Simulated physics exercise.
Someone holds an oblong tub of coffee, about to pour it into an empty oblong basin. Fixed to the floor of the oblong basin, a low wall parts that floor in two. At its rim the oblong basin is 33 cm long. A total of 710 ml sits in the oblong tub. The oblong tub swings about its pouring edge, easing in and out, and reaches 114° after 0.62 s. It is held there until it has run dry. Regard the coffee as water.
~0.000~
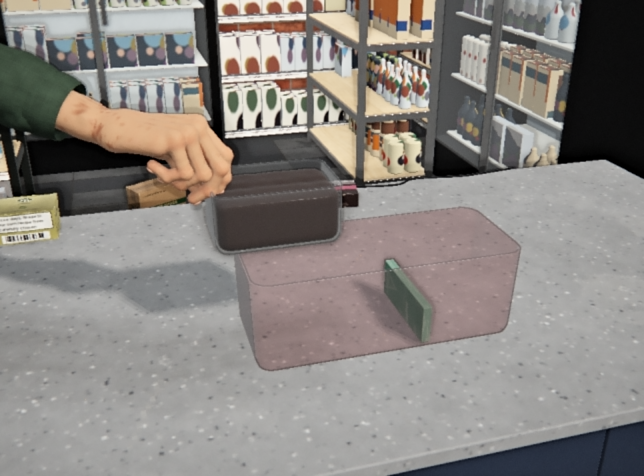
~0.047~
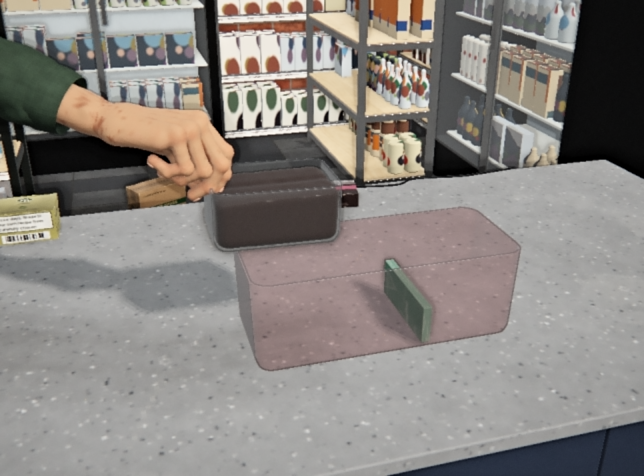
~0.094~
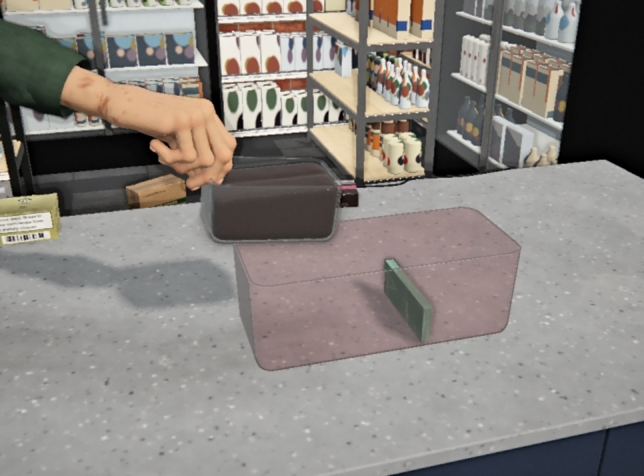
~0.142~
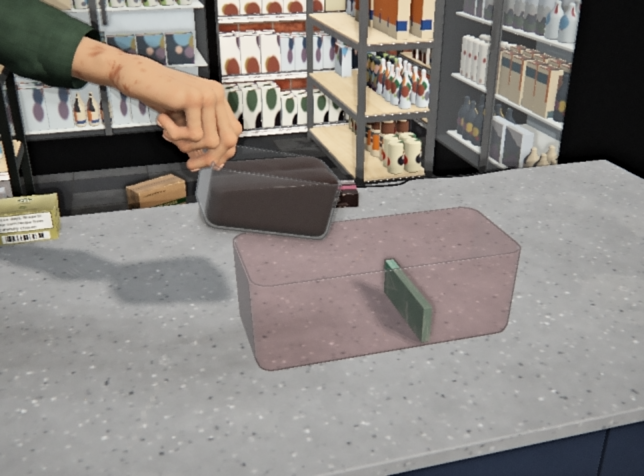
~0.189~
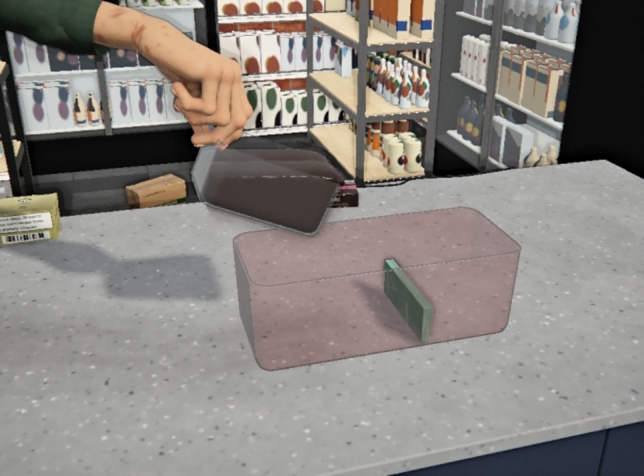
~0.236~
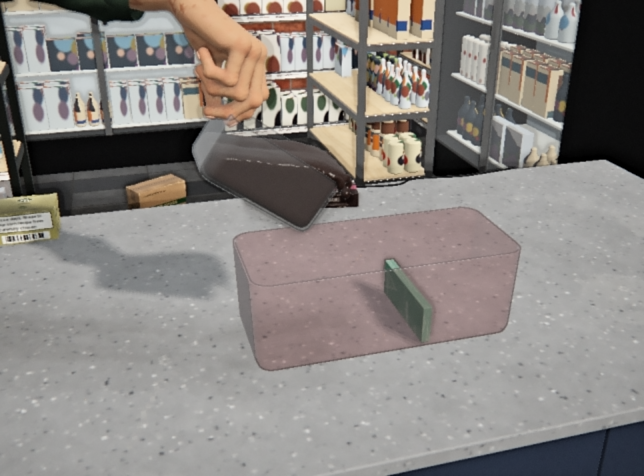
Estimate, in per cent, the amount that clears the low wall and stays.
Roughly 55 percent.
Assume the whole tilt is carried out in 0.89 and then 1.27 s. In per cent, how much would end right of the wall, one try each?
I'd expect close to 55 per cent and then close to 50 per cent.
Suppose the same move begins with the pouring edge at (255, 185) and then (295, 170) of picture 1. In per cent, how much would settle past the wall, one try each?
5 per cent first, 15 per cent second.
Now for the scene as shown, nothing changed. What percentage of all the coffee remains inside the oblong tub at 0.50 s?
22 %.
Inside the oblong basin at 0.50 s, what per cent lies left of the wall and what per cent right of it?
16 left and 9 right, roughly.
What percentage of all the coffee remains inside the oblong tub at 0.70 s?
1 %.
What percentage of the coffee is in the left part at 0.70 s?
Around 18 in a hundred.
After 0.50 s the tilt is 104° and 22 per cent is still to pour, 15 is left of the wall and 9 right of it.
After 0.70 s the tilt is 114° and 1 per cent is still to pour, 18 is left of the wall and 67 right of it.
After 0.90 s the tilt is 114° and 0 per cent is still to pour, 31 is left of the wall and 49 right of it.
After 1.12 s the tilt is 114° and 0 per cent is still to pour, 38 is left of the wall and 56 right of it.
In the end 39 per cent lies left of the wall, 55 right of it and 6 outside.
